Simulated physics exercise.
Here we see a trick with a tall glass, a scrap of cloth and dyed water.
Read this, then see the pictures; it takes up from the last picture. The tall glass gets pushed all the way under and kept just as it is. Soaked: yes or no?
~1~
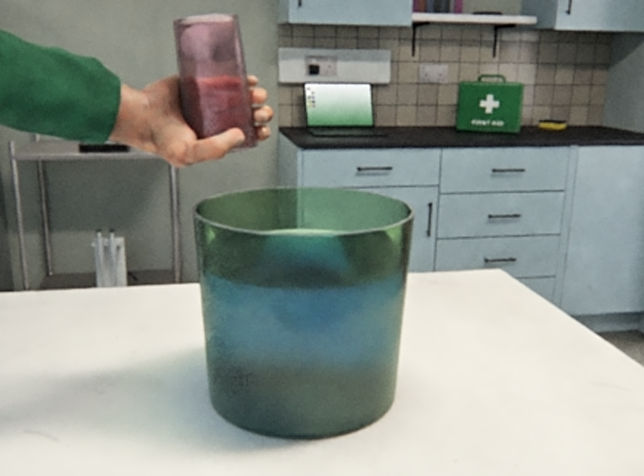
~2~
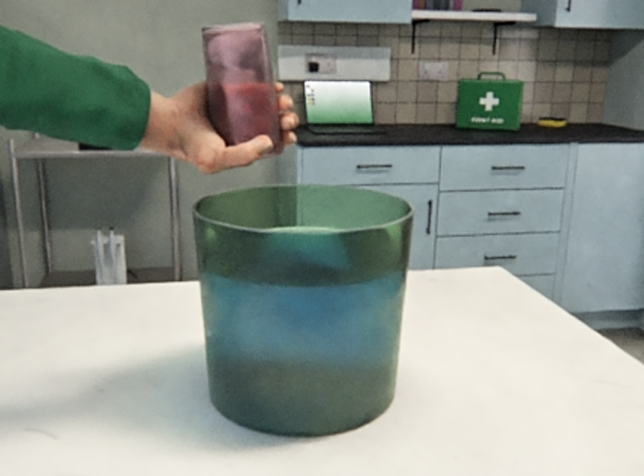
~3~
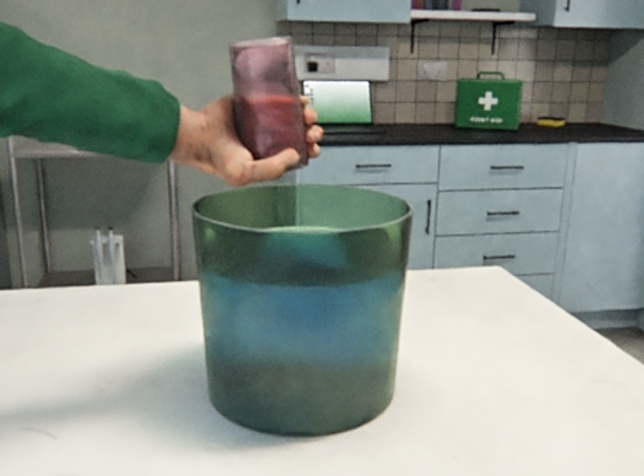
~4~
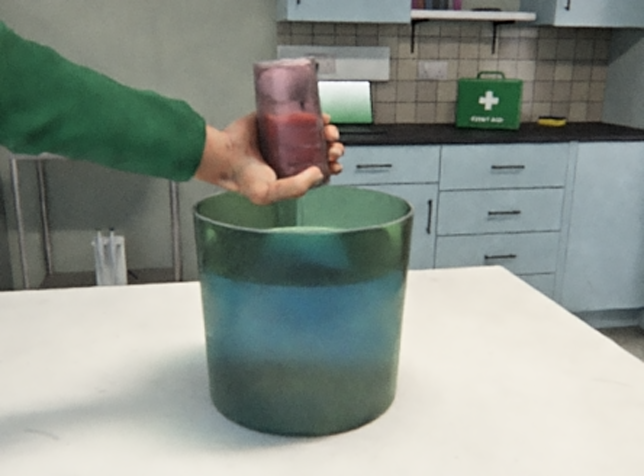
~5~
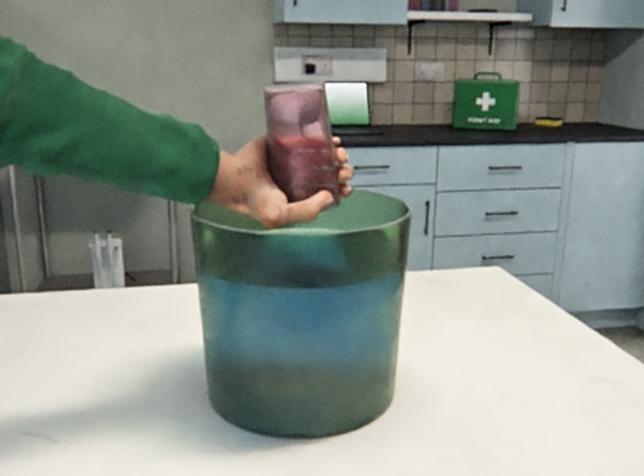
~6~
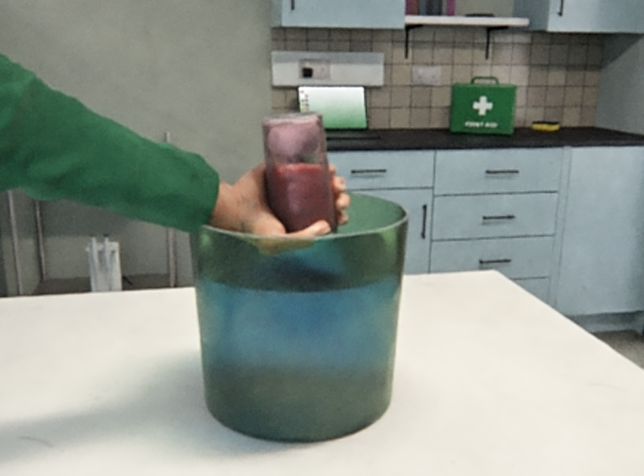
No, not soaked.
Next, the tall glass enters the dyed water.
After that, air is trapped inside and holds the level down.
Finally, the tall glass is under, still full of air, and the scrap of cloth is dry.
